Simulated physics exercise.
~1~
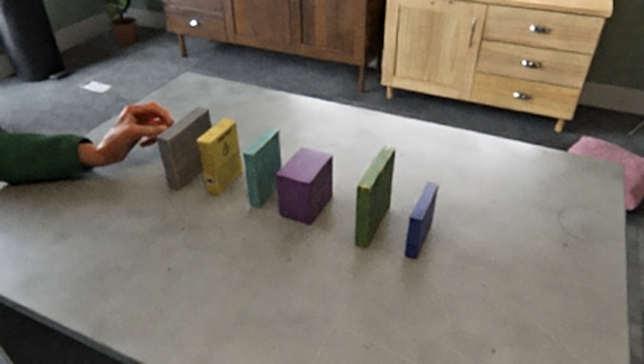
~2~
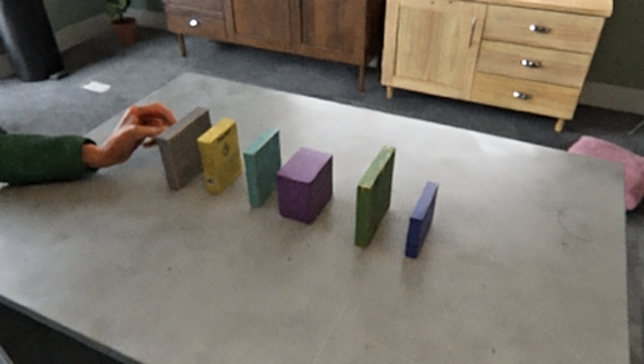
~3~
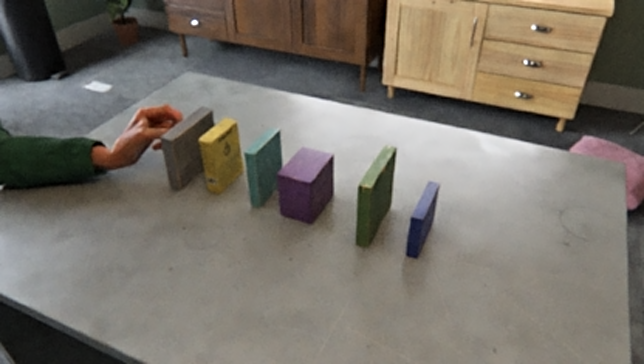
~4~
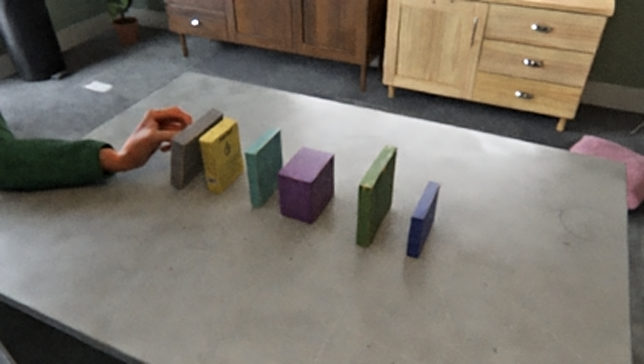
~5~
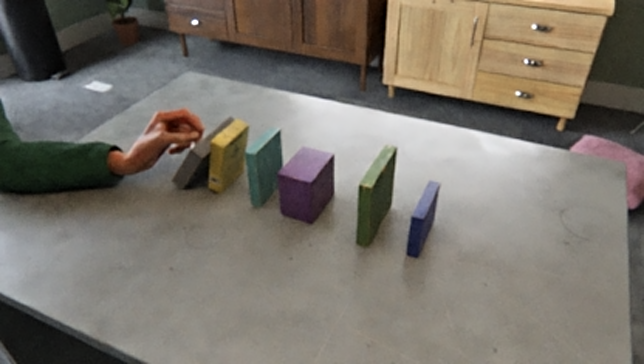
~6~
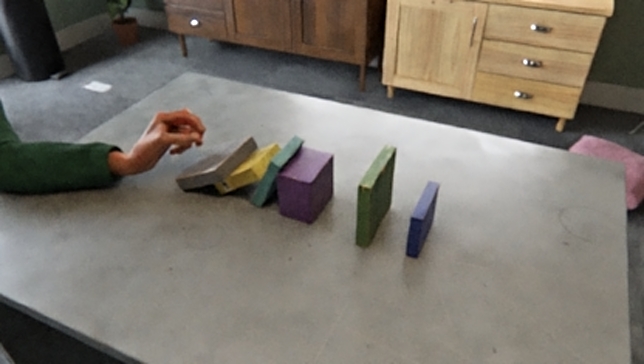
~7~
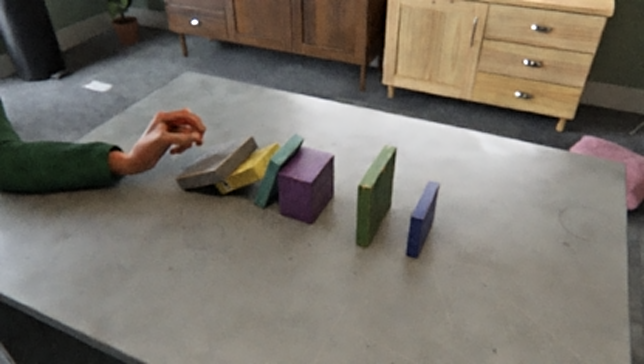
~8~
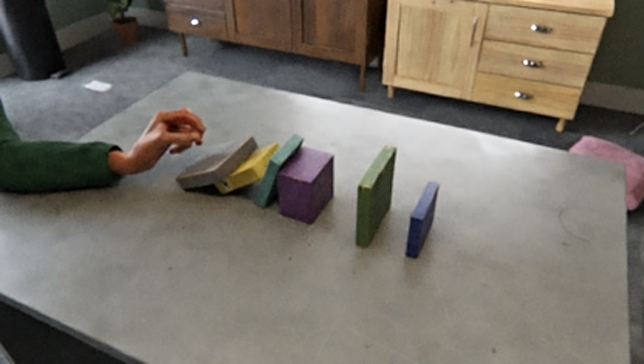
To begin with, a hand in a green sleeve touches the grey block at the left end of a spaced row on a grey table, with a yellow packet, turquoise board, purple block, green board and blue block standing beyond it. The hand tips the grey block to the right, and it leans into the yellow packet. The hand then stays still as the packet tips over in turn and the turquoise board tilts against the purple block. The run stops there, with the grey block and packet toppled, the turquoise board askew, and the purple, green and blue pieces still standing.
